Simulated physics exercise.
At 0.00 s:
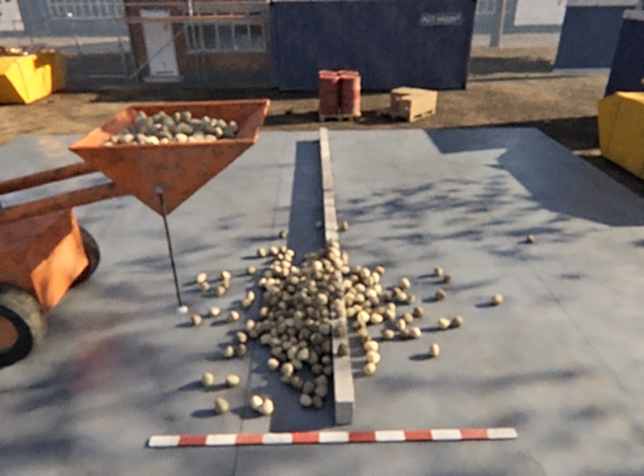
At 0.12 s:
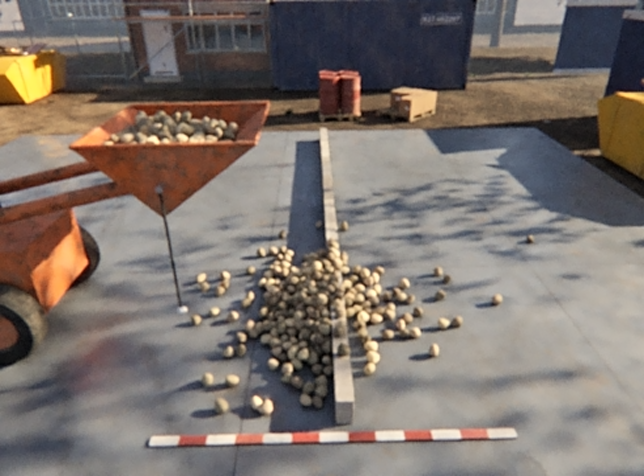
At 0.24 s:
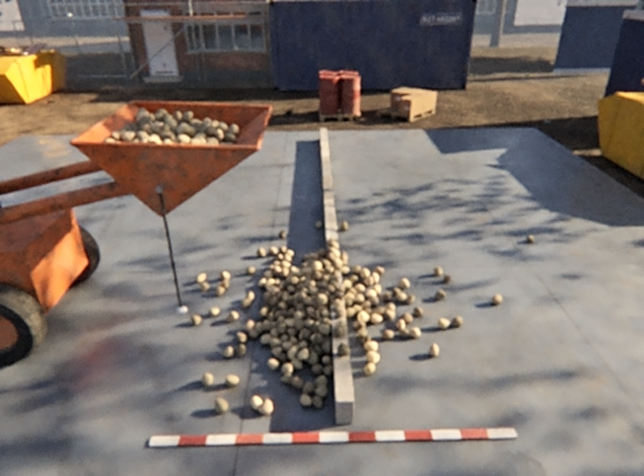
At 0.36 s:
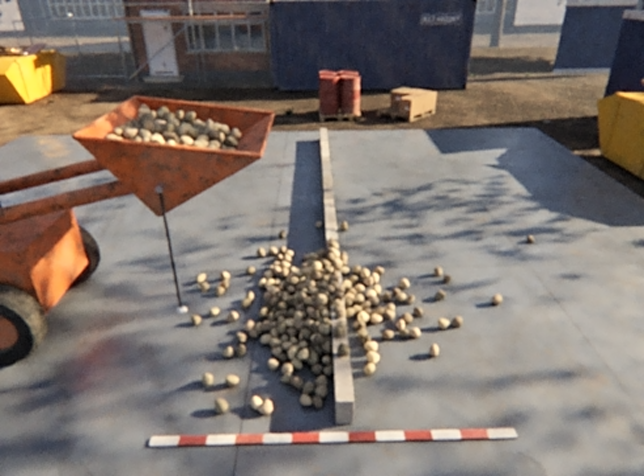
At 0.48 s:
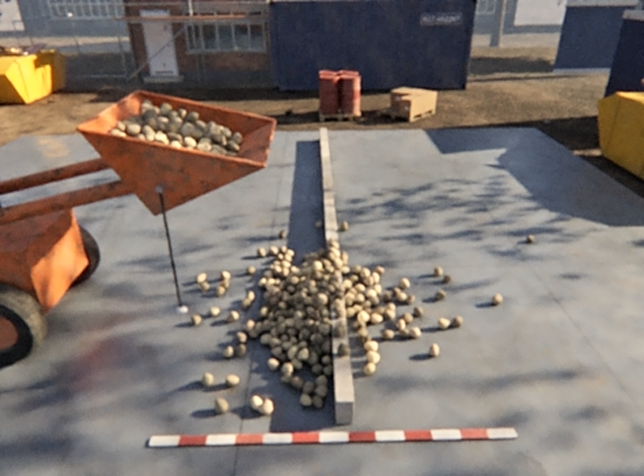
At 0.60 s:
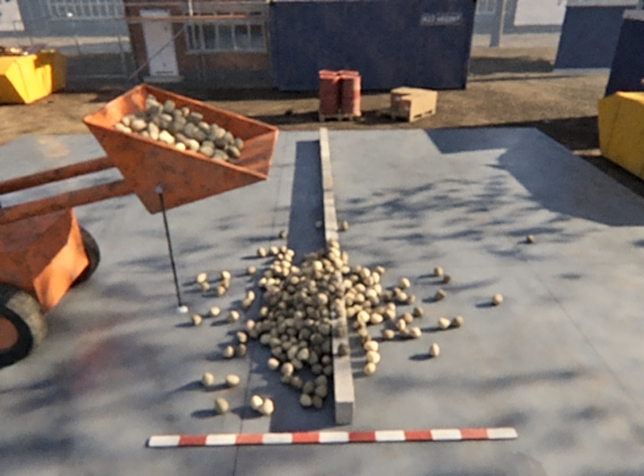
A large dark blue container stands behind a sunlit grey concrete yard, seen from slightly above by a still camera. At left, an orange loader holds a bucket of pale rounded stones above a thin rod with a white ball, while similar stones lie heaped across a grey kerb behind a red-and-white staff. The bucket slowly tilts rightward, its load shifting slightly inside, while the heap stays still.
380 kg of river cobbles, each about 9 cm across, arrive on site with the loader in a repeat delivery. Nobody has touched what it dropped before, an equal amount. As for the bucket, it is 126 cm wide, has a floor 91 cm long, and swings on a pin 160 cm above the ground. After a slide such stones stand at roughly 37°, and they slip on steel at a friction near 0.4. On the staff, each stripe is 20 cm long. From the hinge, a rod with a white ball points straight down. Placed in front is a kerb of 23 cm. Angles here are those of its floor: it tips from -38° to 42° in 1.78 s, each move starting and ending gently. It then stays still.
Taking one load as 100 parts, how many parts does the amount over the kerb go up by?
7 parts.
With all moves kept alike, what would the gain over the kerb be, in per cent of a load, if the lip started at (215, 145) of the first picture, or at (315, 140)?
First place: Roughly 0 %; second place: Roughly 70 %.
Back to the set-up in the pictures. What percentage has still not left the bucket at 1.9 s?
Estimate: 25 % remaining inside, roughly.
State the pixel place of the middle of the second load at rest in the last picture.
The middle lies near (294, 299) in the last picture.
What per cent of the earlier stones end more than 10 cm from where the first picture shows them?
Roughly 10 percent.
After 1.3 s the floor is at 30°; in per cent of one load, 99 in the bucket, 84 on this side of the kerb, 16 over the kerb; the foremost stones are at (463, 294).
After 1.9 s the floor is at 42°; in per cent of one load, 23 in the bucket, 160 on this side of the kerb, 16 over the kerb; the foremost stones are at (463, 294).
After 2.2 s the floor is at 42°; in per cent of one load, 0 in the bucket, 180 on this side of the kerb, 20 over the kerb; the foremost stones are at (463, 294).
After 5.0 s the floor is at 42°; in per cent of one load, 0 in the bucket, 176 on this side of the kerb, 23 over the kerb; the foremost stones are at (463, 285). Net gain over the kerb, 7.
